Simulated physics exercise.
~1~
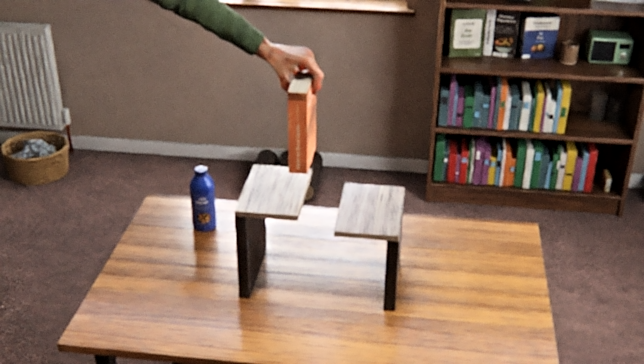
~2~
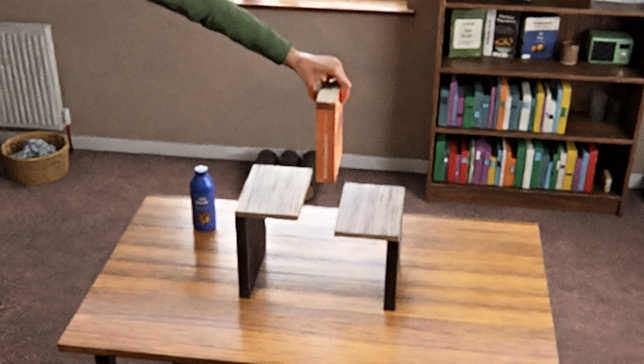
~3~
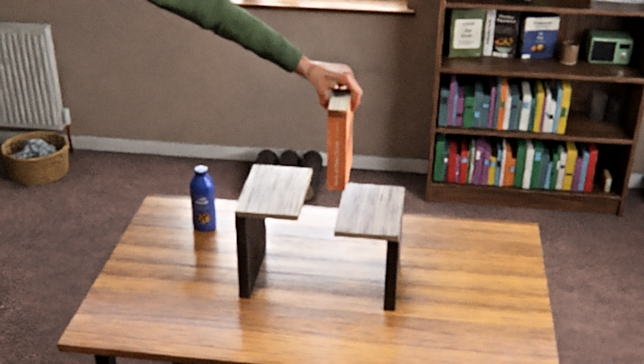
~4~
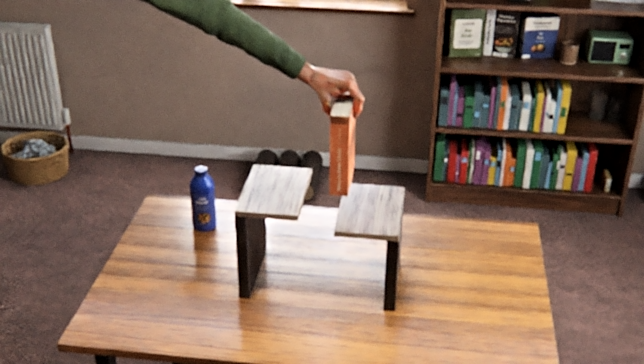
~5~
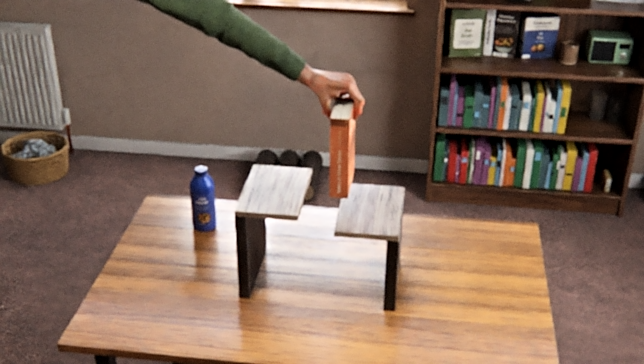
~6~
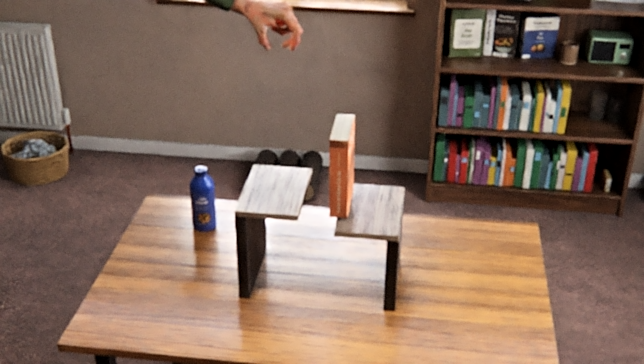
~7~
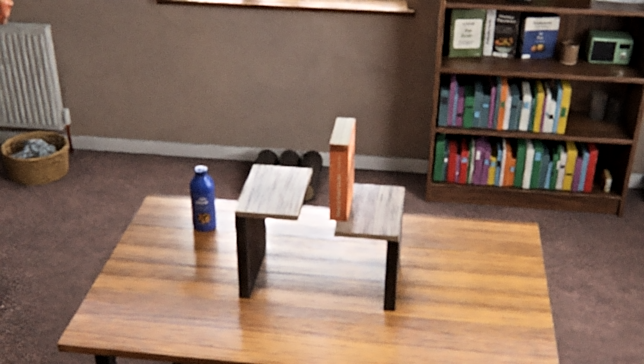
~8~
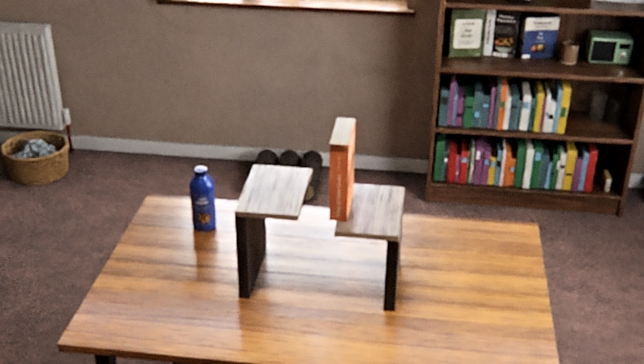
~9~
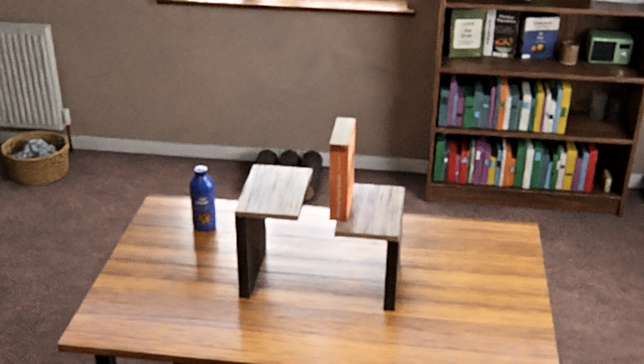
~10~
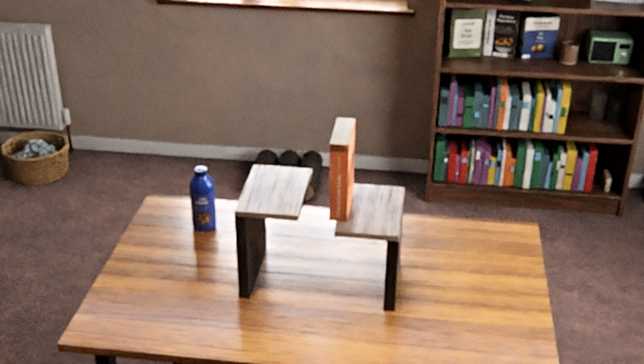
On a wooden table, a hand releases an orange book, which stays upright on the stand.
